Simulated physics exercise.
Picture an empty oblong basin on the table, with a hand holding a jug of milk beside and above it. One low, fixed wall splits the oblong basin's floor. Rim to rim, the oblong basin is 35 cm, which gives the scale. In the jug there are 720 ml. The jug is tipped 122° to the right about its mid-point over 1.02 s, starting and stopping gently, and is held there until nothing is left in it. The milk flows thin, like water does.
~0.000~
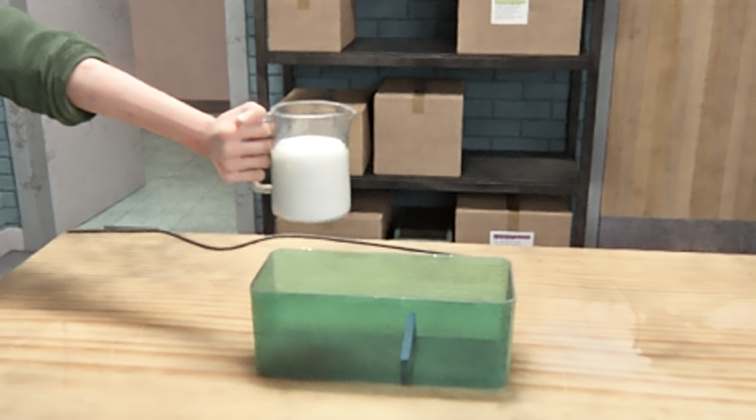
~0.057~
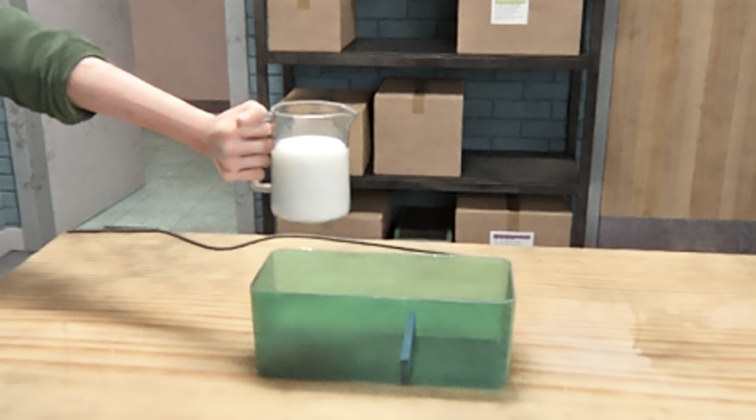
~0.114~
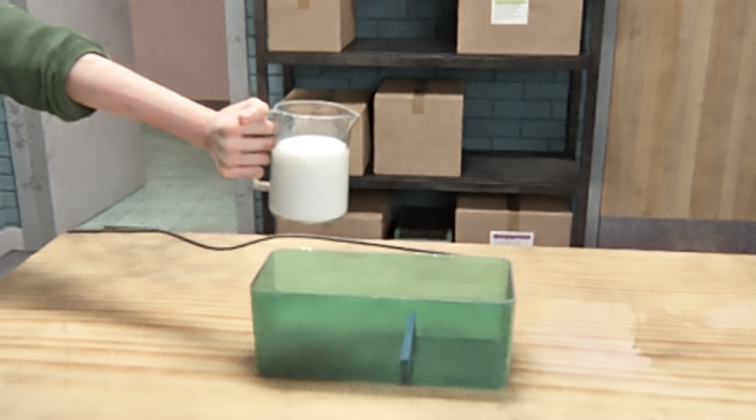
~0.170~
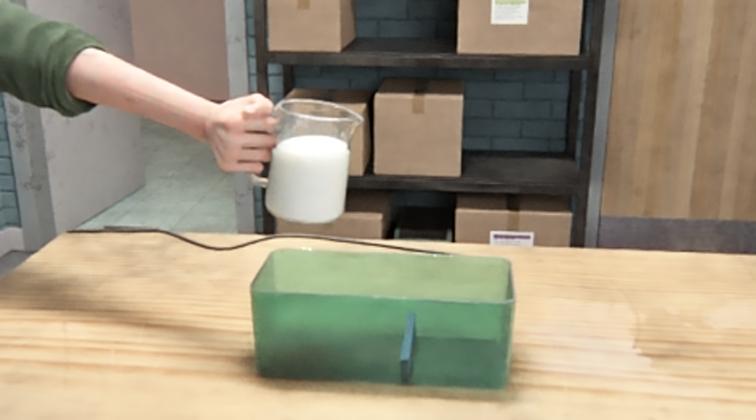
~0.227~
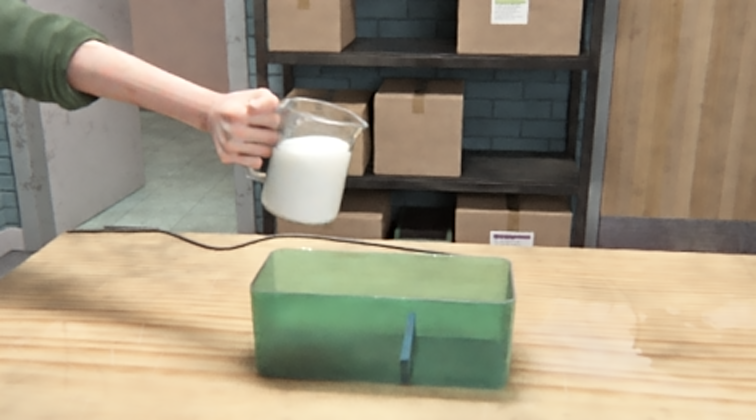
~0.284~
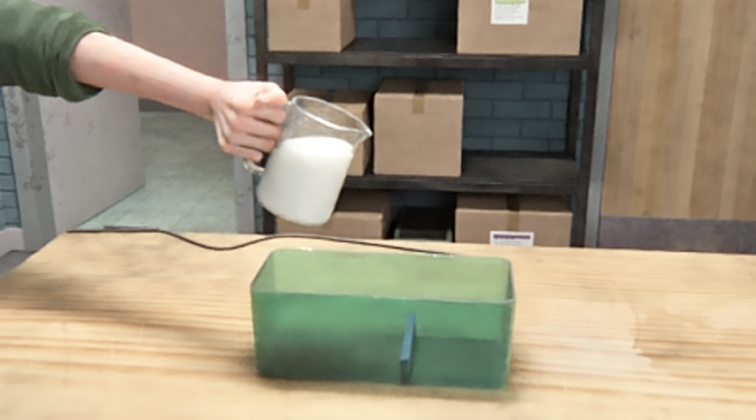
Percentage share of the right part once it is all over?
59 per cent.
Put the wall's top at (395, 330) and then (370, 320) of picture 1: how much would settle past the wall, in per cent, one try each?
Roughly 80 per cent, then 90 per cent.
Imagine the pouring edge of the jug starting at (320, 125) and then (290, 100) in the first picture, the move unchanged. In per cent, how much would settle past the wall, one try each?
Result: 10 per cent, then 10 per cent.
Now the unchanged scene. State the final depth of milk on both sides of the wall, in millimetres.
Depths: Left near 10 mm, right near 22 mm.
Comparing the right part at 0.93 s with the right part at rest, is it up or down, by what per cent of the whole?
It ends up higher by roughly 10.
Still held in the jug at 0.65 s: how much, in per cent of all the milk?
Fraction remaining: Approx. 84 per cent.
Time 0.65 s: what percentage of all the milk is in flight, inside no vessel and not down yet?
Around 14 in a hundred.
Then, 0.65 s in, the tilt is 87° and 84 per cent is still to pour, 0 is left of the wall and 1 right of it.
Then, 0.93 s in, the tilt is 120° and 19 per cent is still to pour, 13 is left of the wall and 48 right of it.
Then, 1.21 s in, the tilt is 122° and 0 per cent is still to pour, 37 is left of the wall and 60 right of it.
Then, 1.52 s in, the tilt is 122° and 0 per cent is still to pour, 39 is left of the wall and 59 right of it.
Finally, 39 per cent lies left of the wall, 59 right of it and 2 outside.
